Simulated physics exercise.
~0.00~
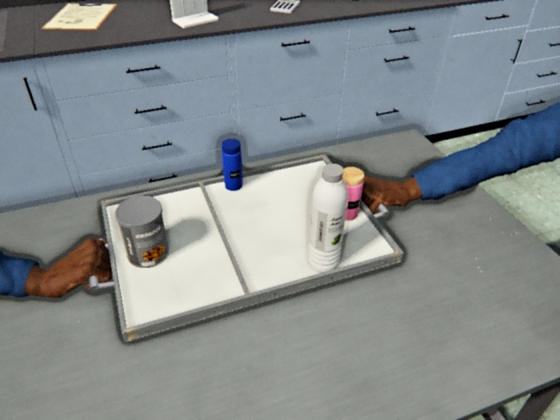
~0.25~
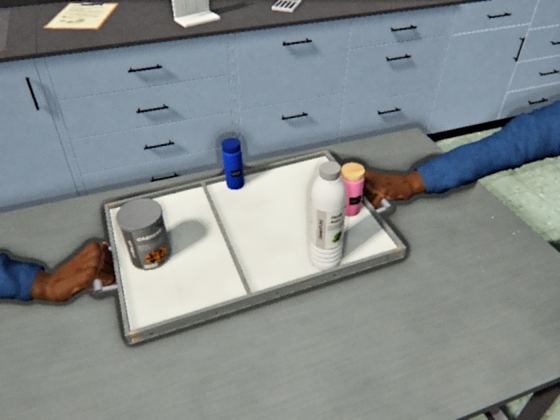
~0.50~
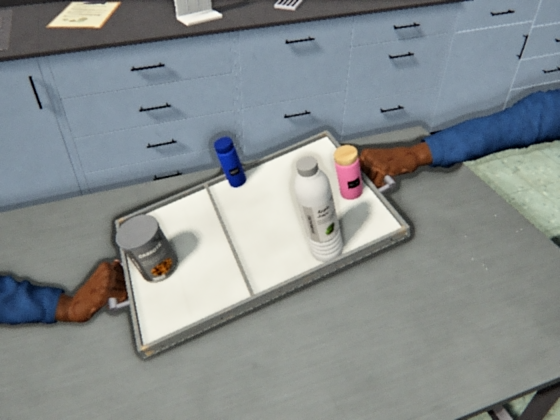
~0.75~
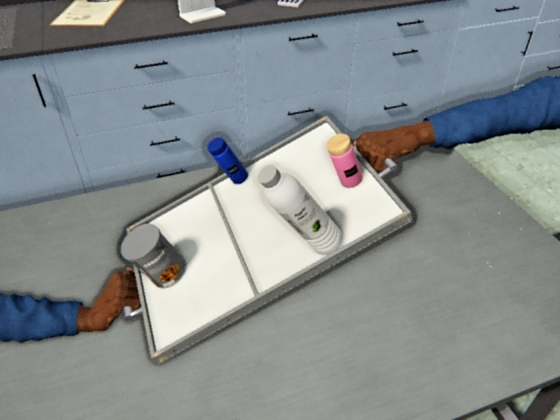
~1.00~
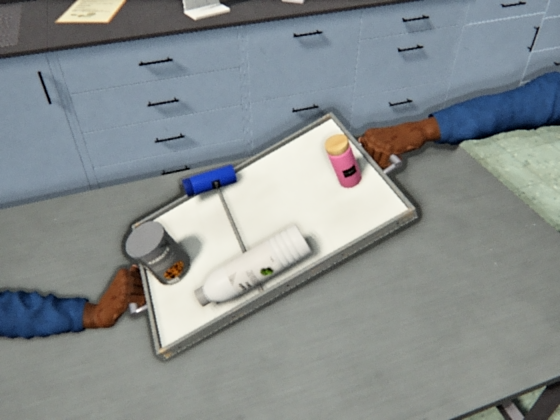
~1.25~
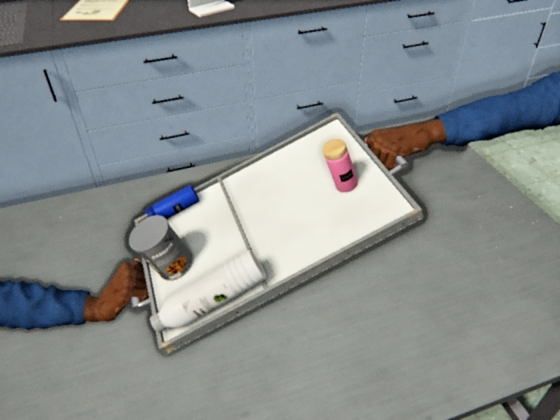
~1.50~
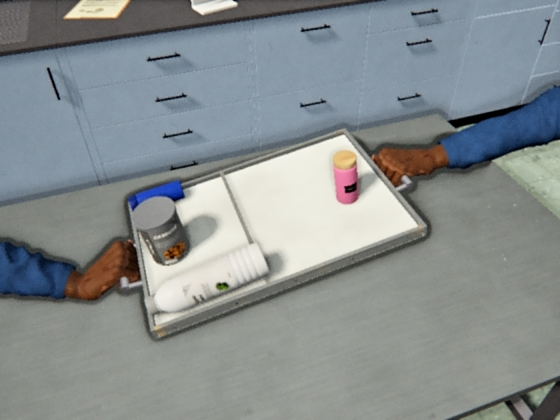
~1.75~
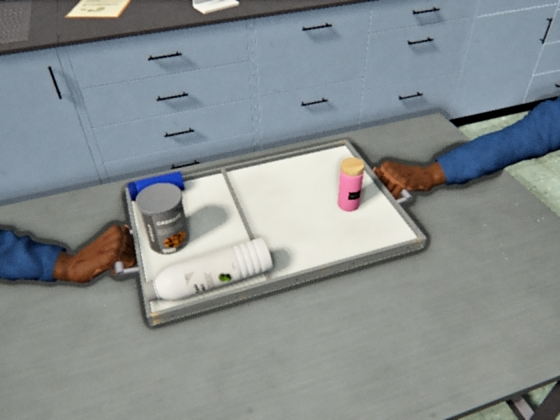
On a grey table in front of blue drawers, two hands hold a rimmed white tray carrying a grey tin, a blue shaker, a white bottle and a pink shaker, all upright. The hands tip the tray down towards the left, and everything on it leans. The white bottle and blue shaker topple onto their sides, then travel left across the low cross bar to the tin's side. The hands level the tray again. At the end, the bottle and blue shaker lie beside the upright tin, while the pink shaker stands alone on the right.
